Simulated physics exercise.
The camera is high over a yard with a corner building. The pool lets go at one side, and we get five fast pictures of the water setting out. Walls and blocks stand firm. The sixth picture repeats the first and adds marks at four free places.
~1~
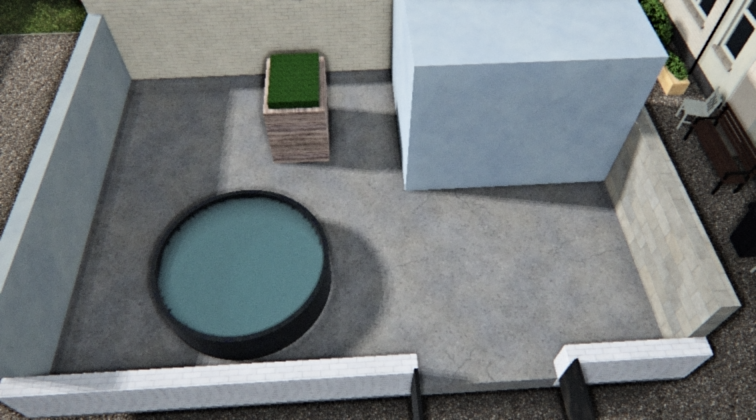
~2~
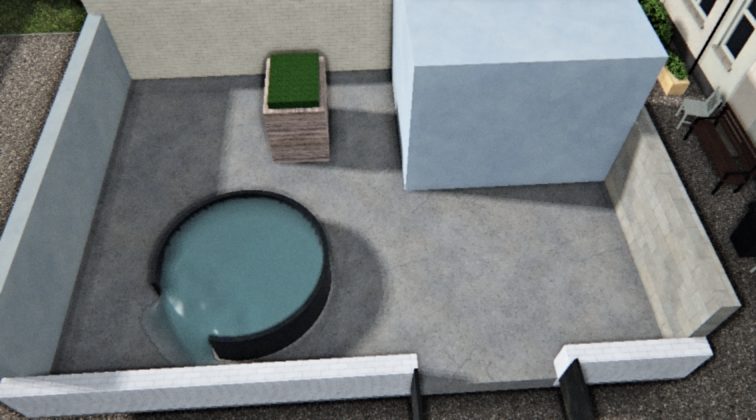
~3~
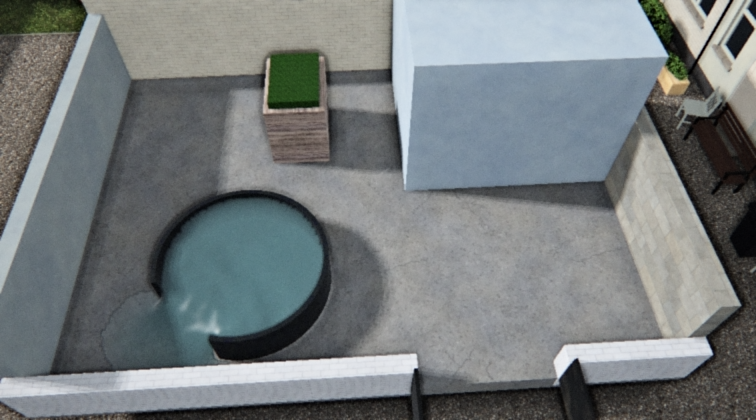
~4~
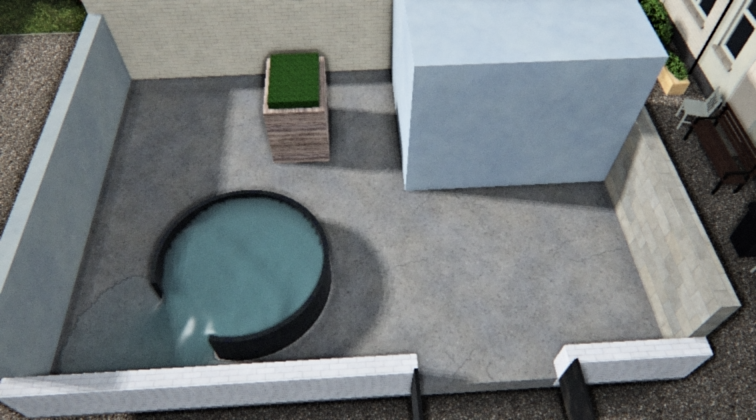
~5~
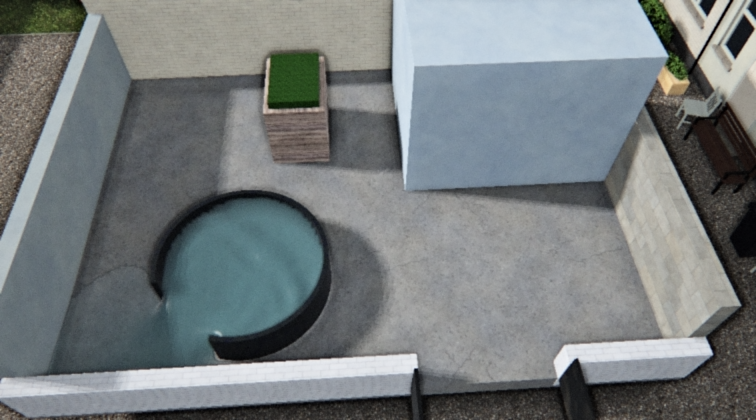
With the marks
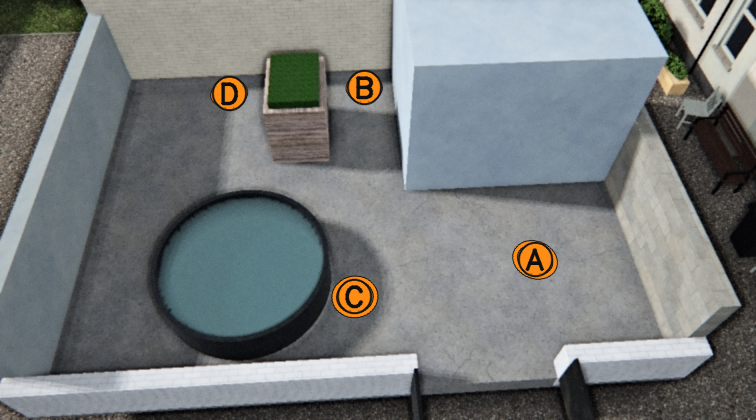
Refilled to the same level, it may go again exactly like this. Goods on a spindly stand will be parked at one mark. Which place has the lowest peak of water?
Best: A.
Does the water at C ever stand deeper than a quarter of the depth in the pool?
No, less.
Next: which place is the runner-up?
Place C.
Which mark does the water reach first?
That is place C.
On the marked copy, A at (535, 259); B at (364, 87); C at (354, 296); D at (229, 93).
For place A, the water peaks at about 6 % of the depth that stood in the pool.
For place B, the water peaks at about 26 % of the depth that stood in the pool.
For place C, the water peaks at about 12 % of the depth that stood in the pool.
For place D, the water peaks at about 35 % of the depth that stood in the pool.
